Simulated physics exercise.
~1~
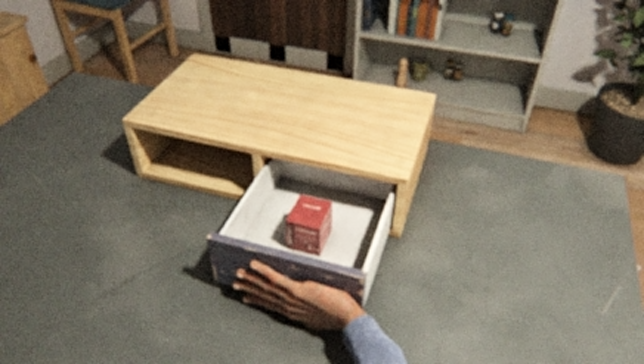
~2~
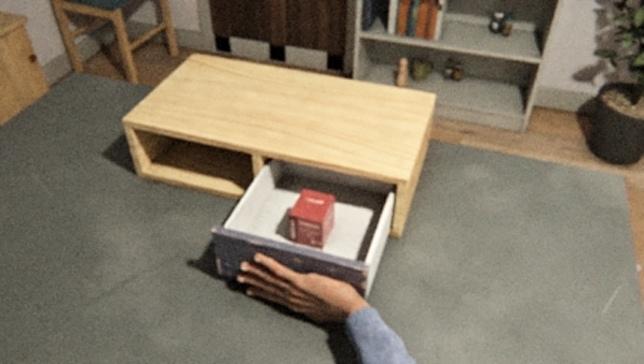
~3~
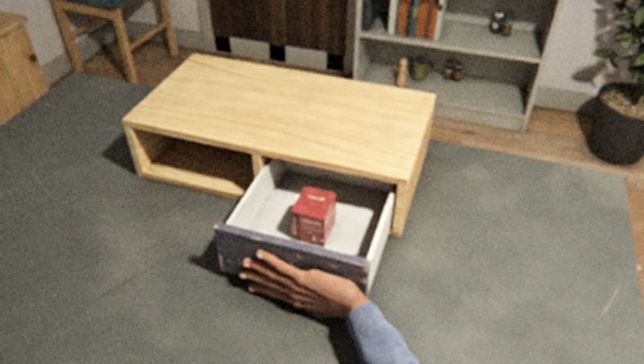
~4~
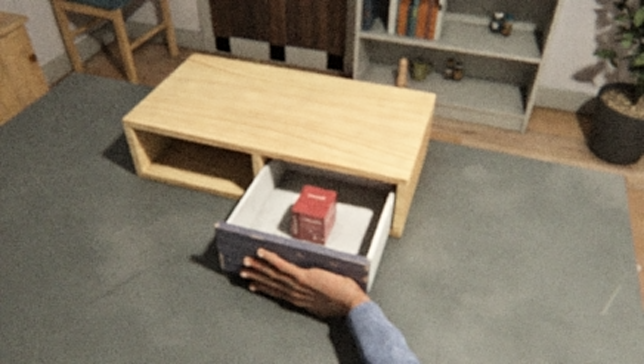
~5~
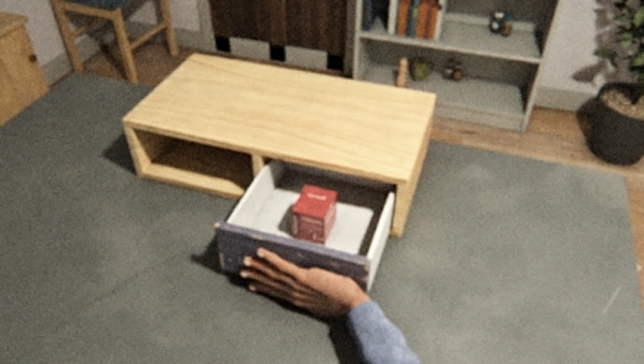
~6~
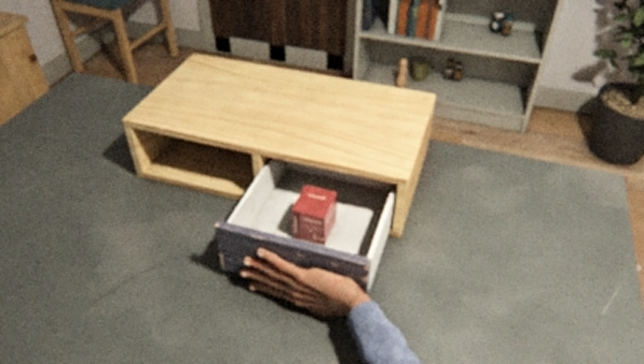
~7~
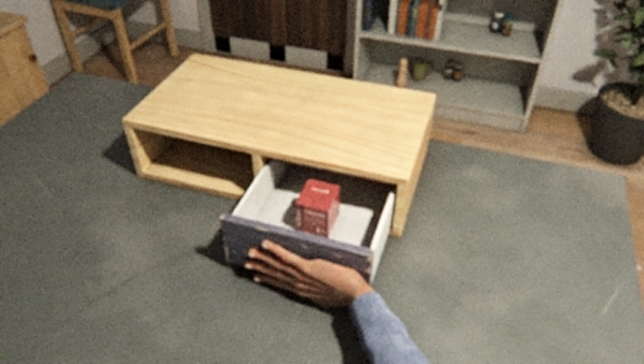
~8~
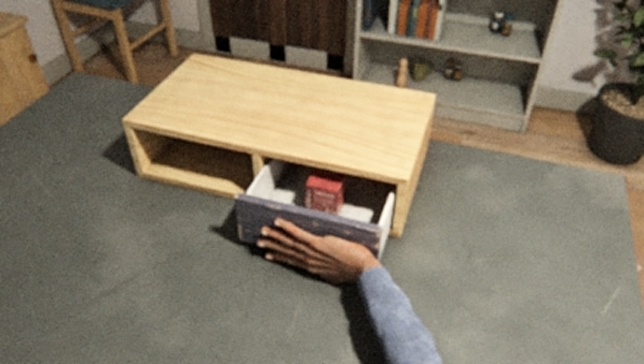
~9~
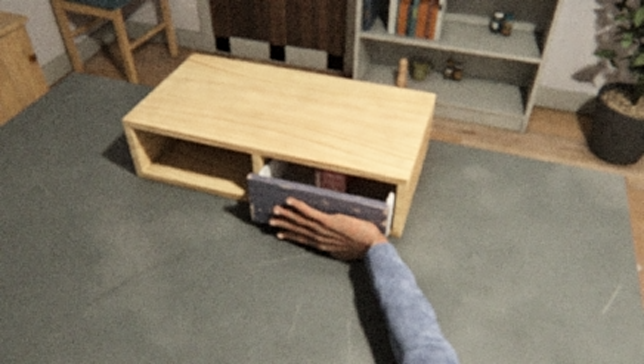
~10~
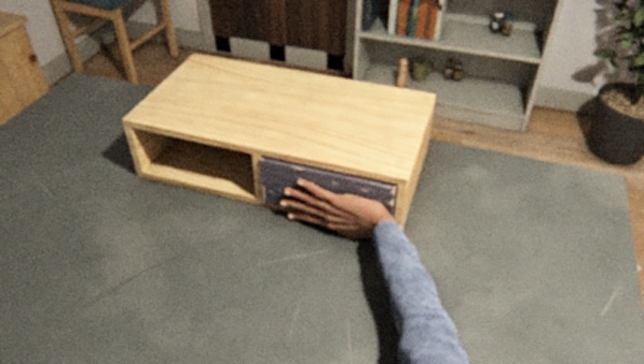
A hand pushes a drawer holding a red carton fully into a wooden chest.
